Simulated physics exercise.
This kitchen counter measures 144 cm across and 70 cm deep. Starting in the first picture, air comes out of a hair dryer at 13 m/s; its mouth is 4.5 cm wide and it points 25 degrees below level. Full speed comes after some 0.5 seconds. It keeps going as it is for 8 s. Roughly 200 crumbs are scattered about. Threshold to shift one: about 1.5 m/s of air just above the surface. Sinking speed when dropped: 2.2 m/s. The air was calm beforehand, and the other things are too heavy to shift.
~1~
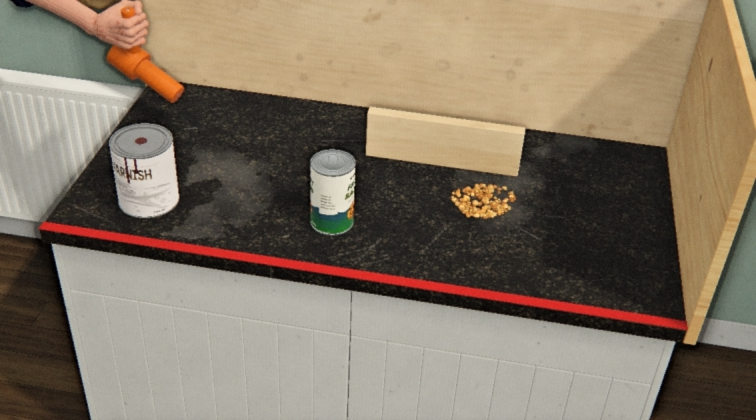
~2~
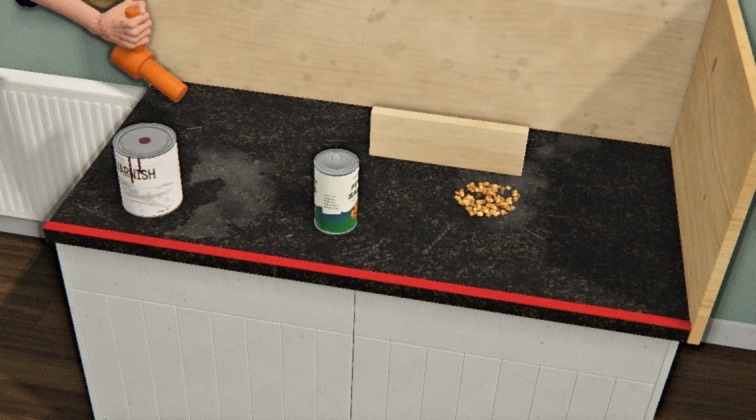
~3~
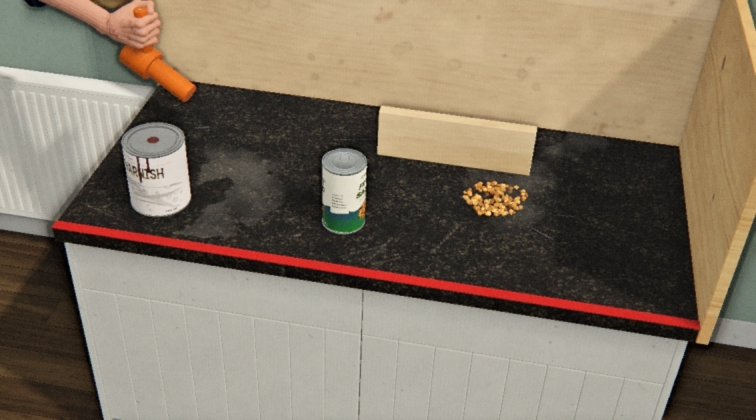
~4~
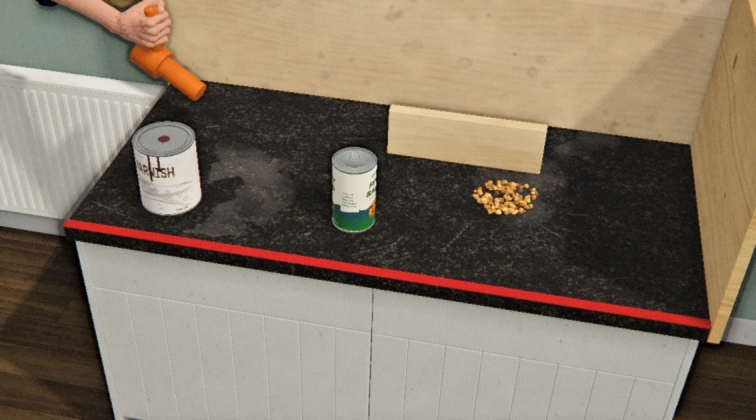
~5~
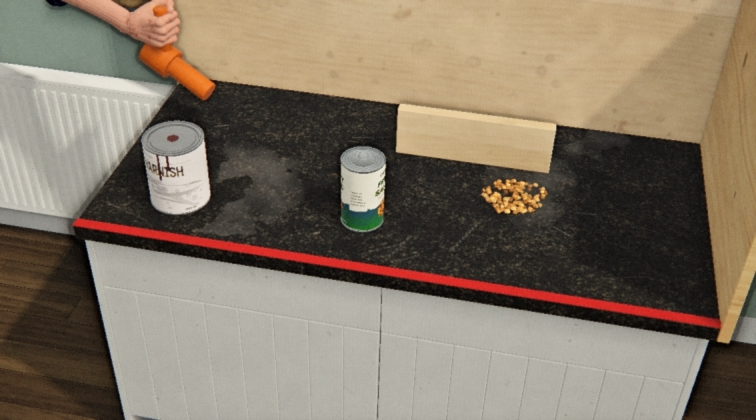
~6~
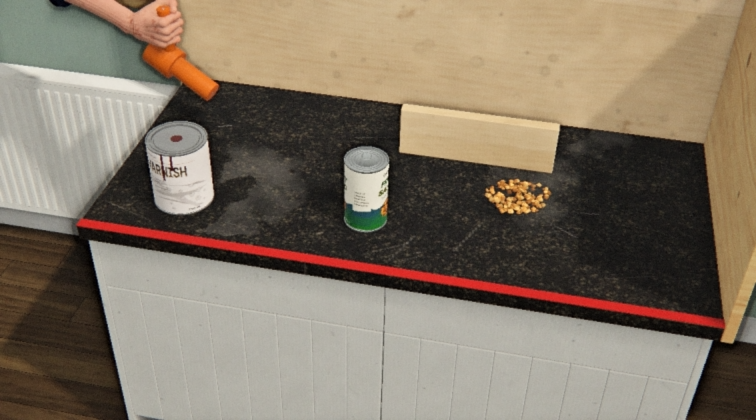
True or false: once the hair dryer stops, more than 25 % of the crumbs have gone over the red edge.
False.
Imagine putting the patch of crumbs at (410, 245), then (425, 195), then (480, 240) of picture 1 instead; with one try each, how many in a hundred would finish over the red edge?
40 %, 20 %, 90 %.
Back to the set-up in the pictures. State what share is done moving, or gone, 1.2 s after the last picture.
Estimated share: Near 80 %.
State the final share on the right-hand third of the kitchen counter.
100 %.
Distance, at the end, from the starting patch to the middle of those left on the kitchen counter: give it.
Distance: Approx. 45 cm.
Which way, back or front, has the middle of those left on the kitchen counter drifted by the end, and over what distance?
To the near part, near enough 10 cm.
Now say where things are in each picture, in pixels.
In the first frame, the middle of the crumbs is near (485, 204), none has stirred yet and the mouth of the hair dryer is at (178, 95).
In the second frame, the middle of the crumbs is near (489, 202), none has stirred yet and the red edge is centred on (353, 277).
In the third frame, the middle of the crumbs is near (497, 201), none has stirred yet, the top of a board is at (458, 119) and the top of a tin is at (344, 161).
In the fourth frame, the middle of the crumbs is near (507, 200) and none has stirred yet.
In the fifth frame, the middle of the crumbs is near (516, 199) and none has stirred yet.
In the sixth frame, the middle of the crumbs is near (519, 199) and none has stirred yet.
Then, 1.2 s after the last picture, 25 % are on the move or not yet settled, 4 % are over the red edge; the middle of those still in play is near (716, 247).
Then, 2.1 s after the last picture, 24 % are on the move or not yet settled, 4 % are over the red edge; the middle of those still in play is near (716, 247).
Then, 4.0 s after the last picture, 24 % are on the move or not yet settled, 4 % are over the red edge; the middle of those still in play is near (716, 247).
Then, 7.6 s after the last picture, at the end, 5 % are over the red edge; the middle of those still in play is near (716, 247).
